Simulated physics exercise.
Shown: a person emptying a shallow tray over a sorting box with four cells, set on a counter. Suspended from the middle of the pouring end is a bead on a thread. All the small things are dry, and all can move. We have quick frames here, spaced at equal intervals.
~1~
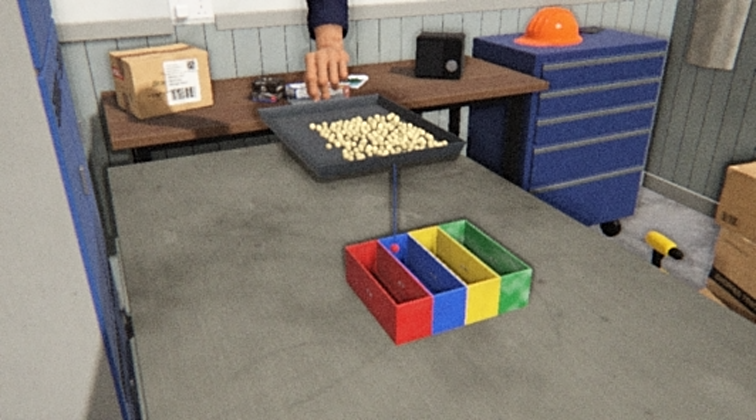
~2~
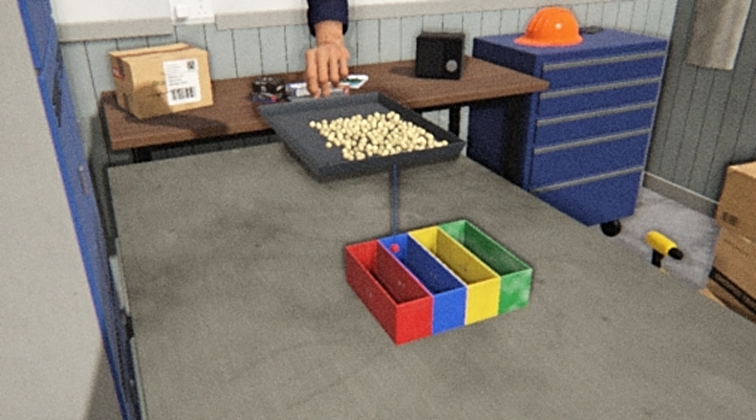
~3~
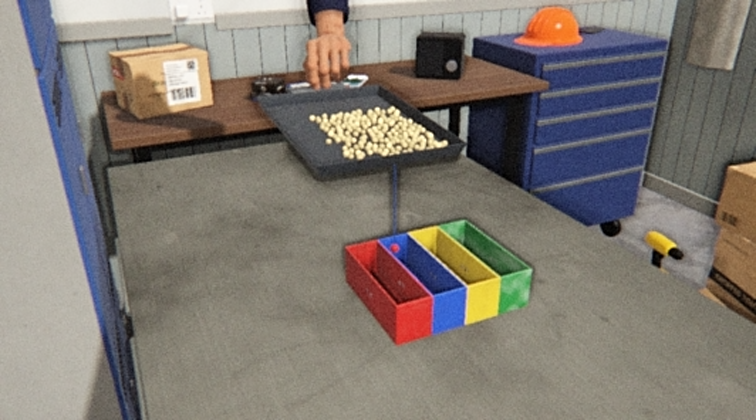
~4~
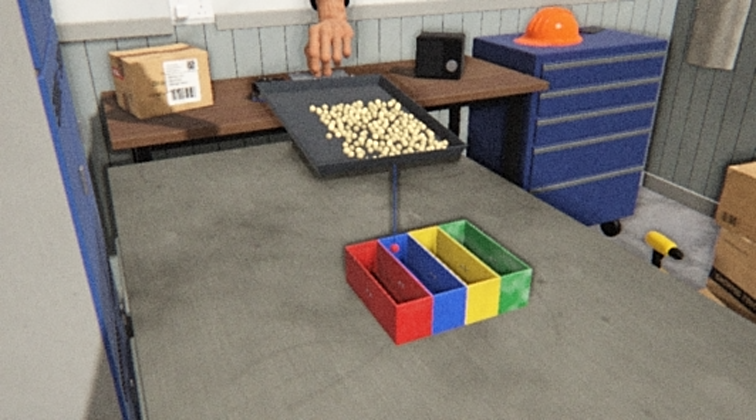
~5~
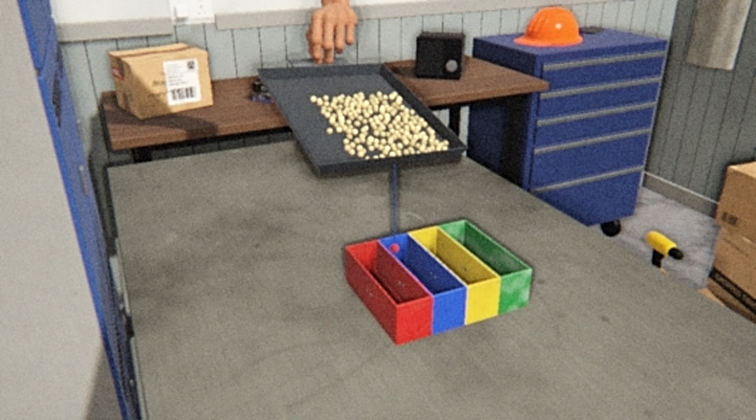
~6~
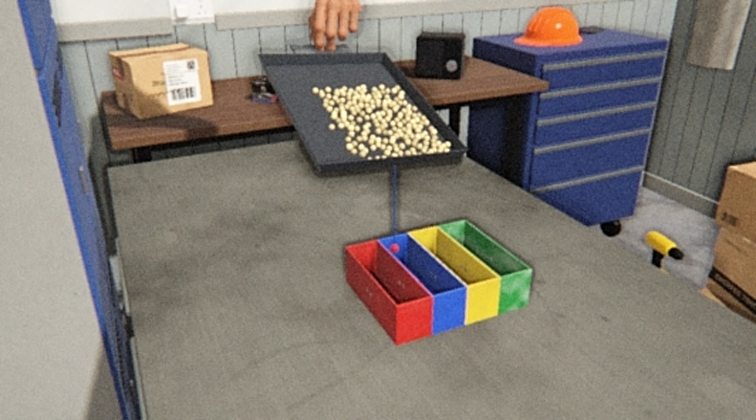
A dark shallow tray heaped with pale beans sits level above a box of red, blue, yellow and green cells, a hand at its far edge. The hand then raises that edge steadily, tilting the tray toward the viewer, lowest at the right corner, while the beans stay on it.
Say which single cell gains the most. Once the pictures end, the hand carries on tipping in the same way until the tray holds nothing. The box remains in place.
The one that gains the most is the yellow cell.
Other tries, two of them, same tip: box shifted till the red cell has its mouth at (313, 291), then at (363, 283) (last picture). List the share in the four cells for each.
First case around 30 %, second case around 90 %.
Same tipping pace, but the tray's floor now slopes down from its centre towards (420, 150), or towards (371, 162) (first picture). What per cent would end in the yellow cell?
First some 60, then 10 per cent.
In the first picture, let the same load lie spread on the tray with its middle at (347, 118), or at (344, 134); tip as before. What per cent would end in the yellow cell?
Around 50 percent the first time and around 40 percent the second time.
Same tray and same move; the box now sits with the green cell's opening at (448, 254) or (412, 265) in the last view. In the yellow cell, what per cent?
The first position comes out at 20 per cent, the other at 0 per cent.
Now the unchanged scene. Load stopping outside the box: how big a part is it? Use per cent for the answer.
It works out to close to 0 per cent.
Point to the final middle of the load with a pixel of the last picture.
It settles centred around (459, 295).
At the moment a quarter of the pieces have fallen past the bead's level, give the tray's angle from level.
Around 85° at that moment.
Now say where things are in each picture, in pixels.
Corners of the pouring end at (320, 164) and (461, 141), level; middle of the load at (379, 137), soya beans; bead on its thread at (394, 248); red cell at (414, 317); blue cell at (449, 307); yellow cell at (483, 297); green cell at (514, 288), in the first frame.
Corners of the pouring end at (320, 164) and (461, 141), level; middle of the load at (379, 136), in the second frame.
Corners of the pouring end at (320, 163) and (461, 142), tipped barely, lowest at the right corner; middle of the load at (379, 133), in the third frame.
Corners of the pouring end at (321, 162) and (462, 144), tipped a little, lowest at the right corner; middle of the load at (380, 129), in the fourth frame.
Corners of the pouring end at (322, 162) and (462, 146), tipped a little, lowest at the right corner; middle of the load at (381, 125), in the fifth frame.
Corners of the pouring end at (323, 161) and (463, 147), tipped clearly, lowest at the right corner; middle of the load at (383, 122); red cell at (414, 317); blue cell at (449, 307); yellow cell at (483, 297); green cell at (514, 288), in the sixth frame.
Soon, tray tipped steeply; nearly all on the tray; a stray few in the yellow cell; a small part falling or outside the box.
A while on, tray tipped past a quarter turn; a stray few on the tray; about half in the yellow cell; about a quarter in the blue cell; about a quarter in the green cell; a stray few in the red cell; a small part falling or outside the box.
Towards the end, tray tipped past a quarter turn; about half in the yellow cell; about a quarter in the blue cell; about a quarter in the green cell; a small part in the red cell; a stray few falling or outside the box.
Finally, tray tipped past a quarter turn; about half in the yellow cell; about a quarter in the blue cell; about a quarter in the green cell; a small part in the red cell; a stray few outside the box.
